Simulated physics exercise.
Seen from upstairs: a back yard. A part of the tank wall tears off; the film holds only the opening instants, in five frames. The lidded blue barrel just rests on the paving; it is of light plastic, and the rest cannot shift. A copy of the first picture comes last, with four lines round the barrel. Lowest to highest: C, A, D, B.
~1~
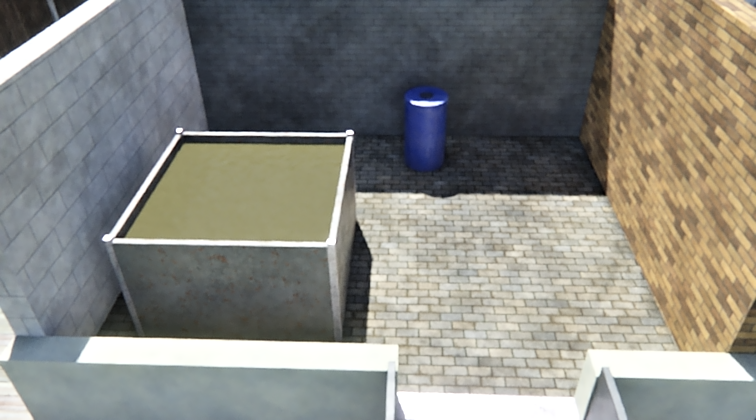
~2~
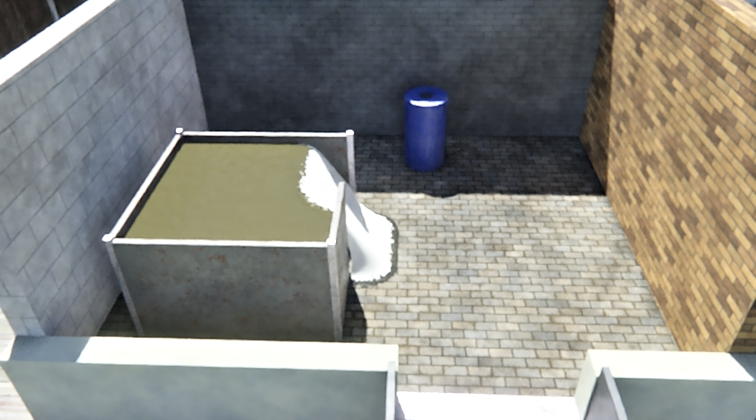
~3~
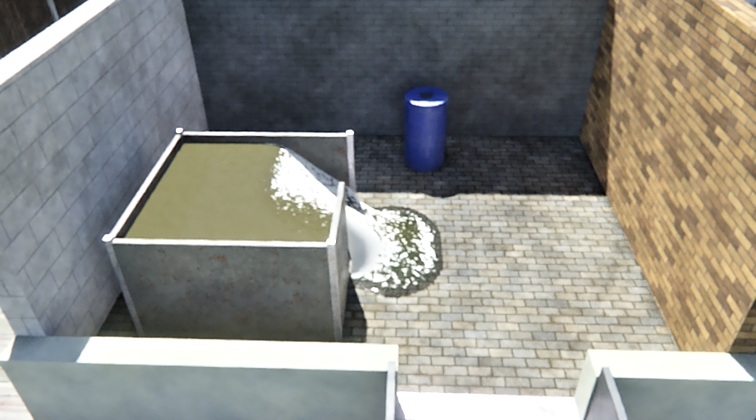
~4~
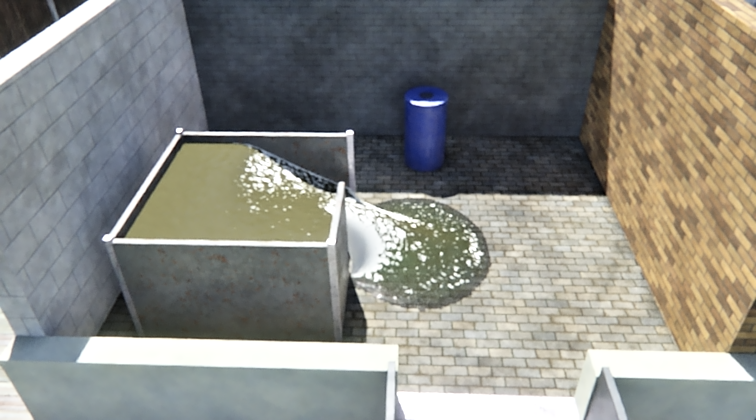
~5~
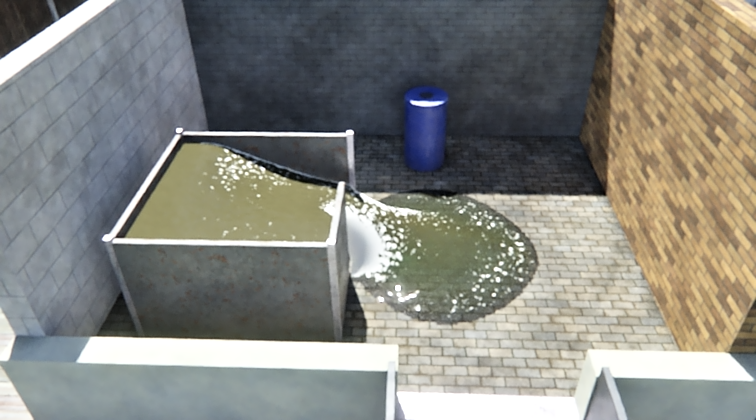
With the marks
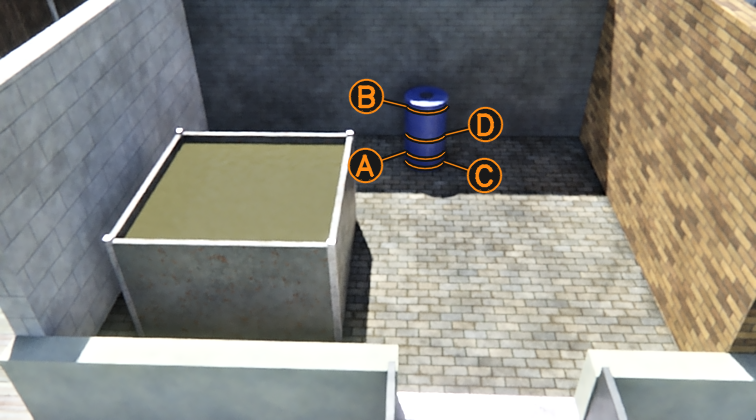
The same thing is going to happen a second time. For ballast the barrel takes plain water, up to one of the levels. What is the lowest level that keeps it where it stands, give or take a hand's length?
I would pick level D.
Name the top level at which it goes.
The answer is A.
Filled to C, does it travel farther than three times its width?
Yes, it does.
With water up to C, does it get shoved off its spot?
Yes, it does.
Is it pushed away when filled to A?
Yes, that goes wrong.
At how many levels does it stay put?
Two.
On the marked copy, A at (425, 159); B at (427, 113); C at (424, 168); D at (426, 141); from the bottom up C, A, D, B.
With A, it is pushed about its own width away.
With B, it does not move.
With C, it is pushed about 5 times its own width away.
With D, it does not move.
